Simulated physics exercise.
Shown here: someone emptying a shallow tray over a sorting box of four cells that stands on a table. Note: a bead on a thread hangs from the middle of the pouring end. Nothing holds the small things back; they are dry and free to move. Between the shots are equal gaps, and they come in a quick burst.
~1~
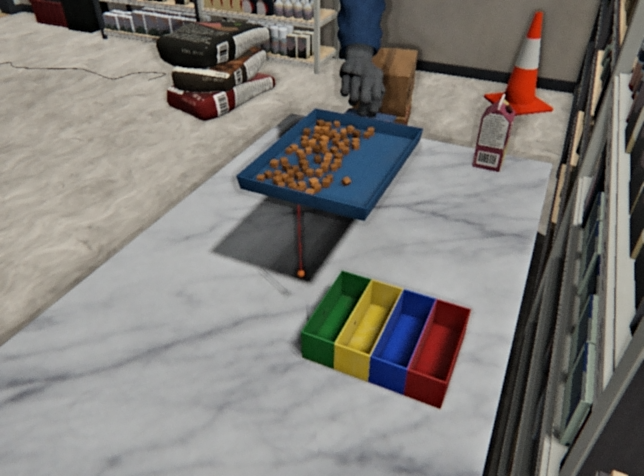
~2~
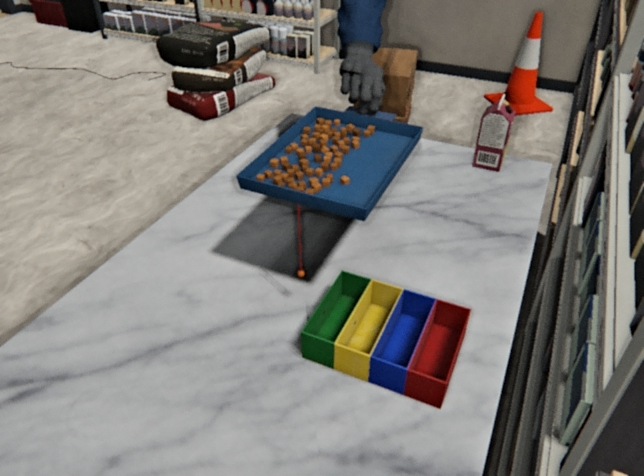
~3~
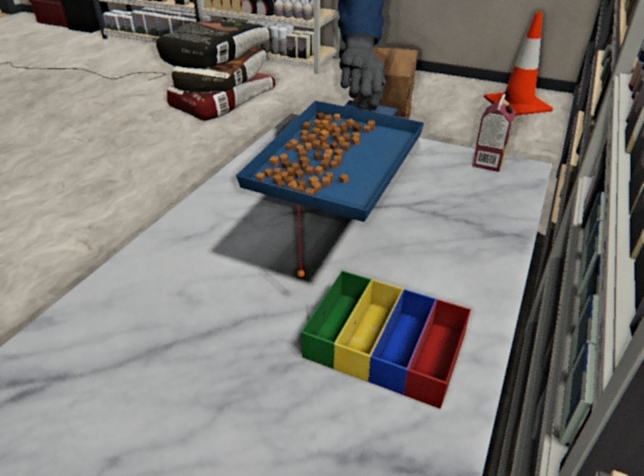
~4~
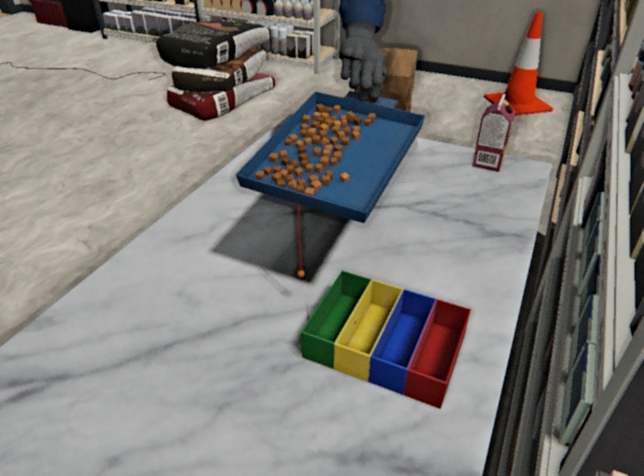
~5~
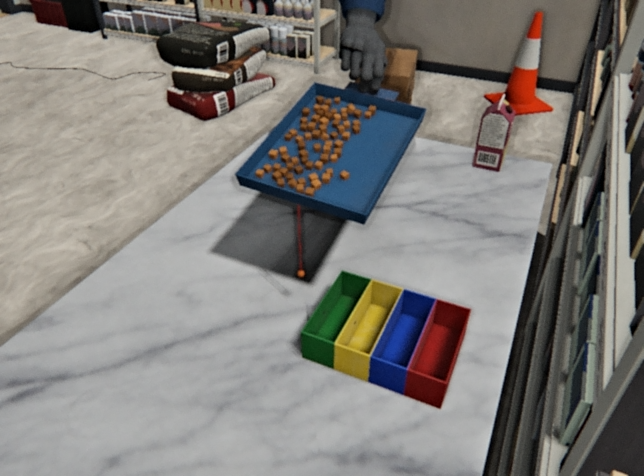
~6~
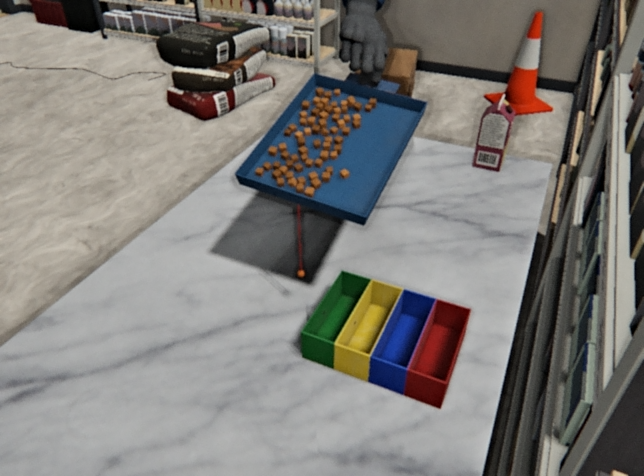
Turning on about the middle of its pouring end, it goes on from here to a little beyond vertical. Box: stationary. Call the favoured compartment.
The green compartment is favoured.
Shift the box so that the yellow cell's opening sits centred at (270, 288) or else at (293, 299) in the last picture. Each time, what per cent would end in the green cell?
It would be roughly 0 per cent, followed by roughly 0 per cent.
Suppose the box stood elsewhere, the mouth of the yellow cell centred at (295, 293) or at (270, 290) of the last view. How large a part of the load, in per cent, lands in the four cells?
In order: 80 per cent and 70 per cent.
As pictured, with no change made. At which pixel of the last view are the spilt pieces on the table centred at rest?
Around (266, 364).
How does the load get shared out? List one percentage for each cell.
The green cell gets about 40, the yellow cell about 10, the blue cell about 0 and the red cell about 0.
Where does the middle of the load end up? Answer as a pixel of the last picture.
Close to (319, 344) in the last view.
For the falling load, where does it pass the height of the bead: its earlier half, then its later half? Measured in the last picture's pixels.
Early half: (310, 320); late half: (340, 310).
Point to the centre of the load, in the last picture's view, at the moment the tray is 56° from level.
Roughly at (321, 185).
Just after the last frame, tray tipped steeply; almost all on the tray; just a few falling or outside the box.
A moment on, tray tipped right over; almost all on the tray; just a few in the blue cell; just a few in the green cell.
Further on, tray tipped past a quarter turn; roughly a third in the green cell; about a tenth in the yellow cell; just a few in the blue cell; roughly half falling or outside the box.
When it is over, tray tipped past a quarter turn; roughly a third in the green cell; about a tenth in the yellow cell; just a few in the blue cell; not one in the red cell; roughly half outside the box.
